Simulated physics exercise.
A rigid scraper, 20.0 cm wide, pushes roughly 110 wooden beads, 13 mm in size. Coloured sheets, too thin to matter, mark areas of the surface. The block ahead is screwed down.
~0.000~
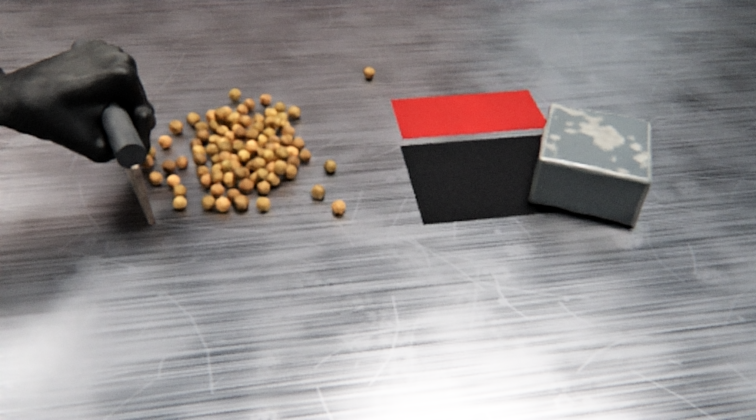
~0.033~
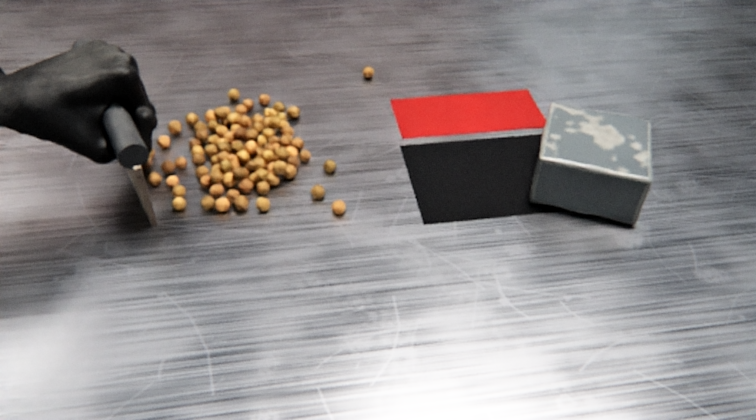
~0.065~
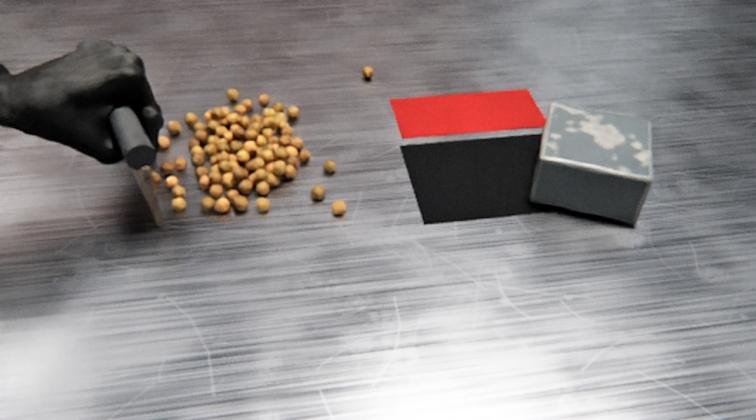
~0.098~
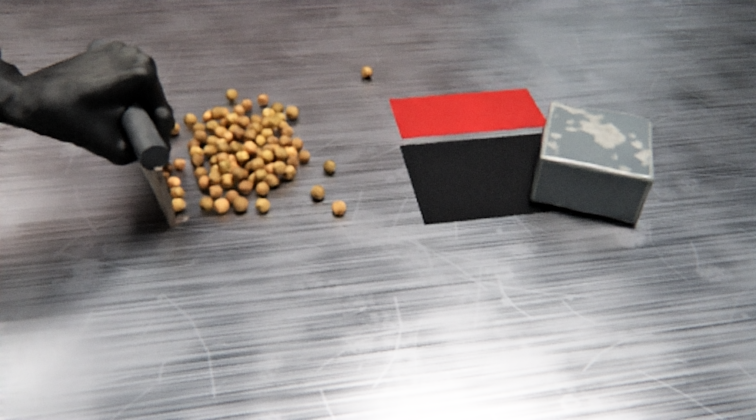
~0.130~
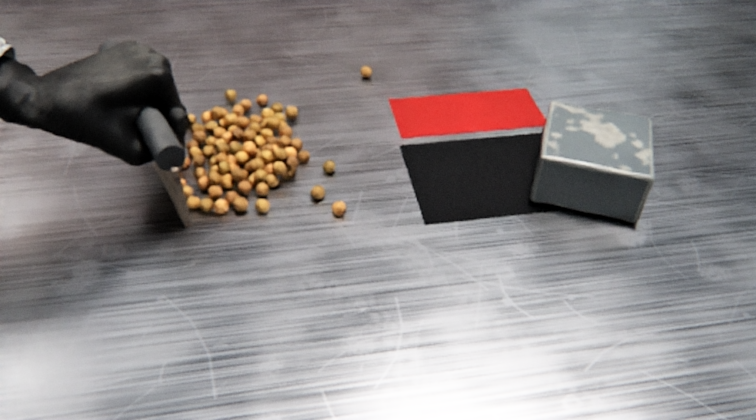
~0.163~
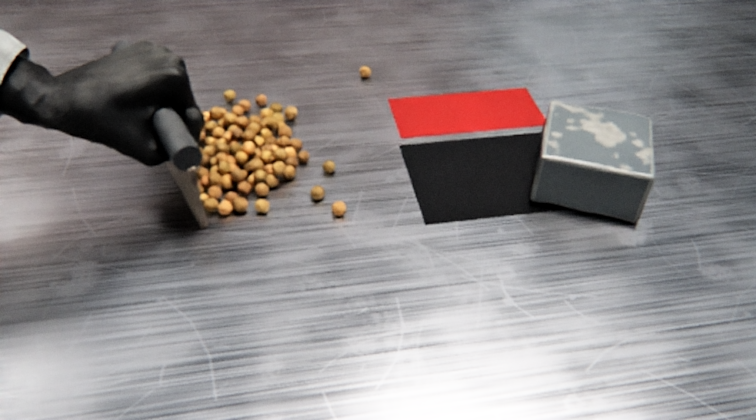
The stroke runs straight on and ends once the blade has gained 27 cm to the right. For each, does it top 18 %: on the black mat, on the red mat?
On the black mat: Over; on the red mat: Over.
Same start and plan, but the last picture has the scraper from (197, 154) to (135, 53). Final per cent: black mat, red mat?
Black mat 0, red mat 10.
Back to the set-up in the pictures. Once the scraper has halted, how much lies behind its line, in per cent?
Some 15 per cent.
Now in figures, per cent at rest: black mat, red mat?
Black mat 35; red mat 25.
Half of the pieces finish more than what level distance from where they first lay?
Roughly 20 cm.
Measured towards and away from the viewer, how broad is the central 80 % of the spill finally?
Roughly 20 cm.
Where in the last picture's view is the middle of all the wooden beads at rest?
At about (423, 123).
After 0.44 s, scraper 16 cm from its start, spill 19 cm wide; off the mats 100 %.
After 0.72 s, scraper 27 cm from its start, spill 22 cm wide; black mat 35 %, red mat 15 %, off the mats 50 %.
After 0.96 s, scraper 27 cm from its start, spill 22 cm wide; black mat 35 %, red mat 25 %, off the mats 40 %.
In the end, at 1.2 s, black mat 35 %, red mat 25 %, off the mats 40 %.
